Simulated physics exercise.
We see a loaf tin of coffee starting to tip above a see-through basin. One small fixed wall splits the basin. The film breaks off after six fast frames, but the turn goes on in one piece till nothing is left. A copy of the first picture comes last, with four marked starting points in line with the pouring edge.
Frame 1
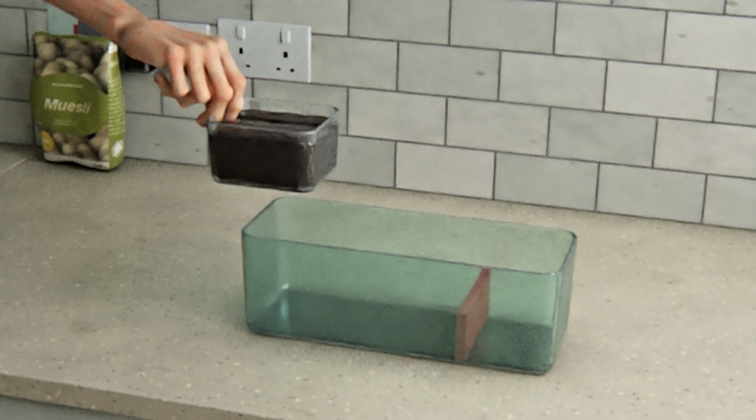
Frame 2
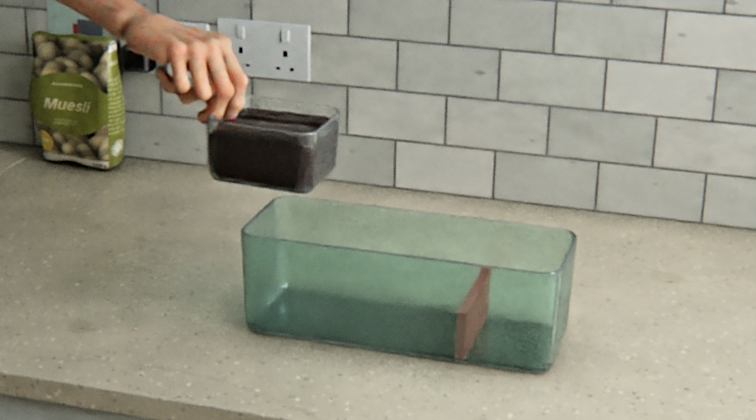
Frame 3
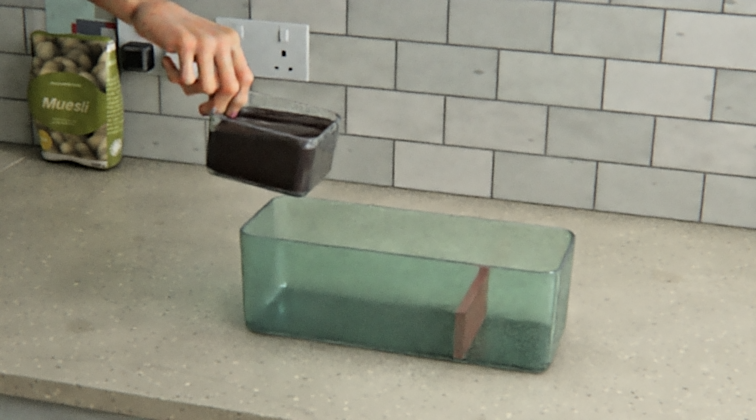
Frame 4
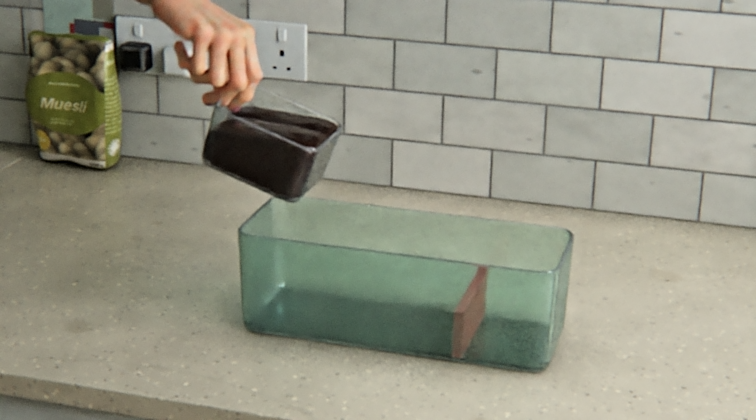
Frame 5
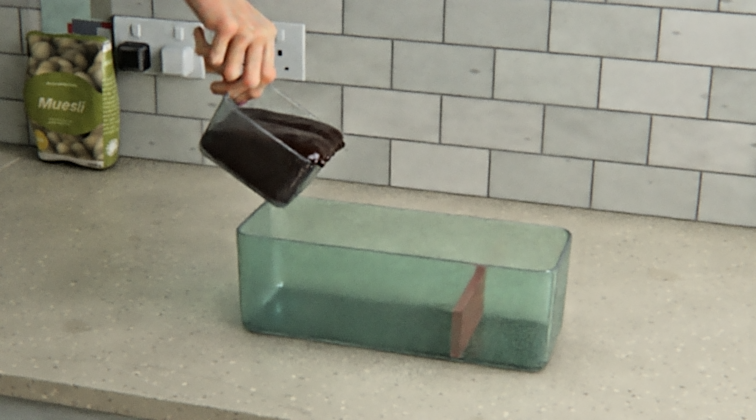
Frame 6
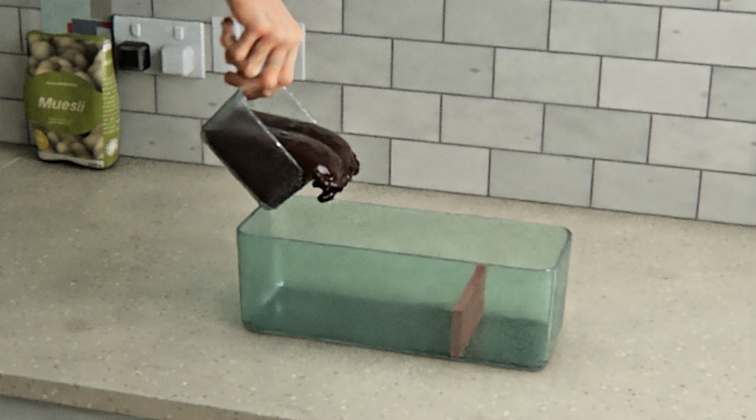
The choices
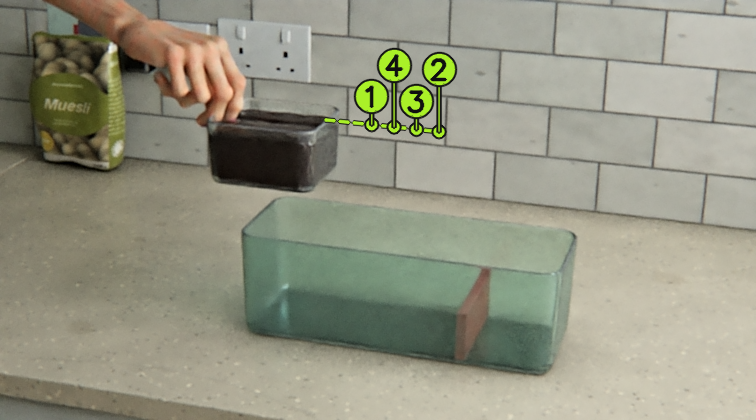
The video shows a hand holding a clear loaf tin of dark coffee above a see-through green basin with a brown divider, then tilting it steadily to the right until the coffee slides out over the lip.
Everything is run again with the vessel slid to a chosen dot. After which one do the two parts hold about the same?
2 works best here.
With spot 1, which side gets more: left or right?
The left side.
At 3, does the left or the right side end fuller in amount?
The left side.
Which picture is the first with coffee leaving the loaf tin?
Picture 5.
On the marked copy, 1 at (371, 124); 2 at (439, 131); 3 at (416, 129); 4 at (394, 127).
Choosing 1, about 92 % ends left of the wall and 5 % right of it; 3 % is lost outside.
Choosing 2, about 50 % ends left of the wall and 47 % right of it; 4 % is lost outside.
Choosing 3, about 76 % ends left of the wall and 17 % right of it; 7 % is lost outside.
Choosing 4, about 90 % ends left of the wall and 4 % right of it; 6 % is lost outside.
